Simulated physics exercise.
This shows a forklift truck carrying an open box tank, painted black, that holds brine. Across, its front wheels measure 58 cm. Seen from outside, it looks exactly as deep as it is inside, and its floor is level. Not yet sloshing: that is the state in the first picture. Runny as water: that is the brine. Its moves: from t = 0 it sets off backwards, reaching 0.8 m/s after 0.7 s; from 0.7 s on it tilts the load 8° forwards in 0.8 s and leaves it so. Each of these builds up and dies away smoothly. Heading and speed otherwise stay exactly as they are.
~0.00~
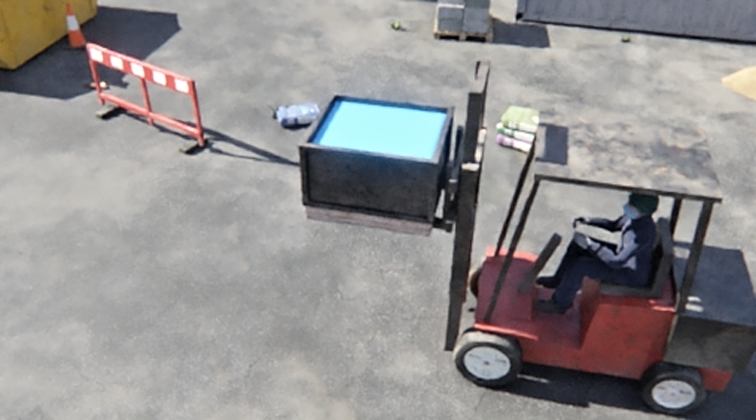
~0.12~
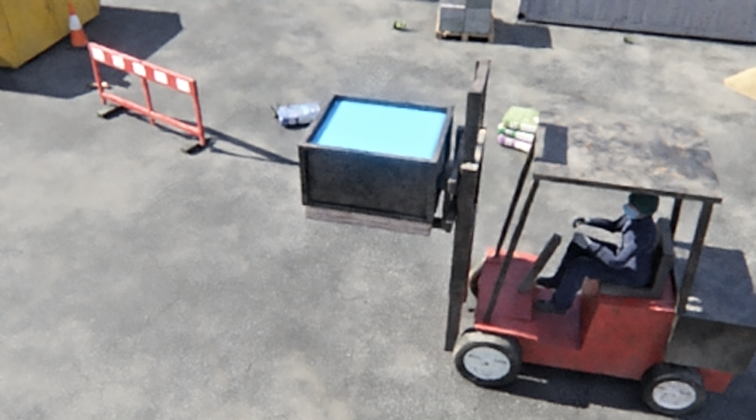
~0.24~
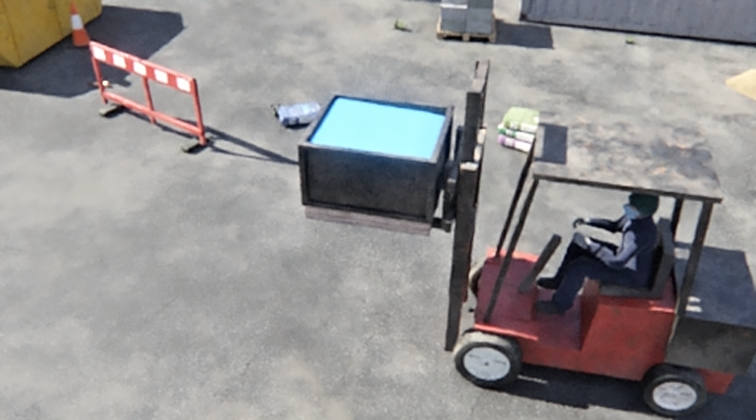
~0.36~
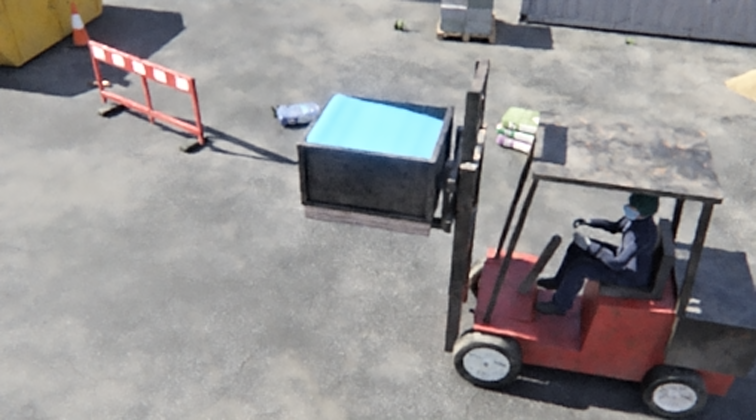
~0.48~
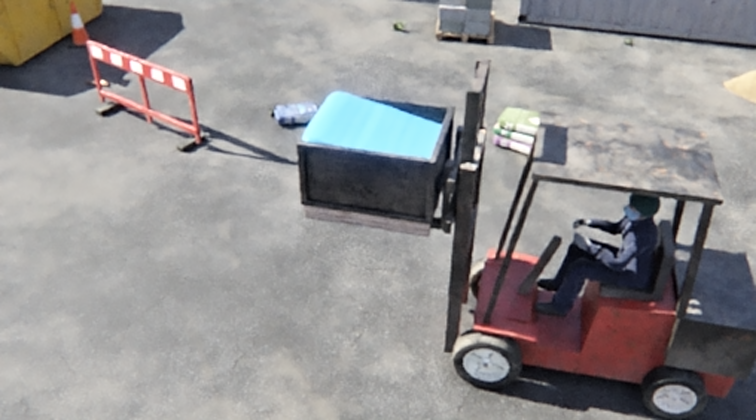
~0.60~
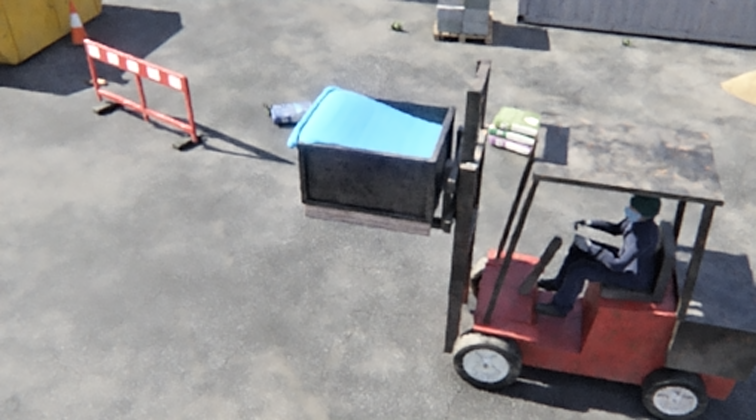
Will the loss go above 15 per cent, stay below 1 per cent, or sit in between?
It will go above 15 per cent.
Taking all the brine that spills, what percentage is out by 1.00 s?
About 10 percent, give or take.
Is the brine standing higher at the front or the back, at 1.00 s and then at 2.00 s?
Earlier it favours the rear side, later the forward side.
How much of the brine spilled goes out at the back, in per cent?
Share: Near 10%.
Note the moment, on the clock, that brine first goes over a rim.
I'd put it close to 0.7 seconds.
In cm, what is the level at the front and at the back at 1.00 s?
Close to 38 cm at the front end and 58 cm at the back end.
After 1.00 s it stands 59 cm high behind and 39 cm in front; 2 per cent has gone over the front.
After 1.50 s it stands 34 cm high behind and 58 cm in front; 4 per cent has gone over the front and the back.
After 2.00 s it stands 25 cm high behind and 51 cm in front; 12 per cent has gone over the front.
After 4.49 s 18 per cent has gone over the front, 65 of 357 litres.
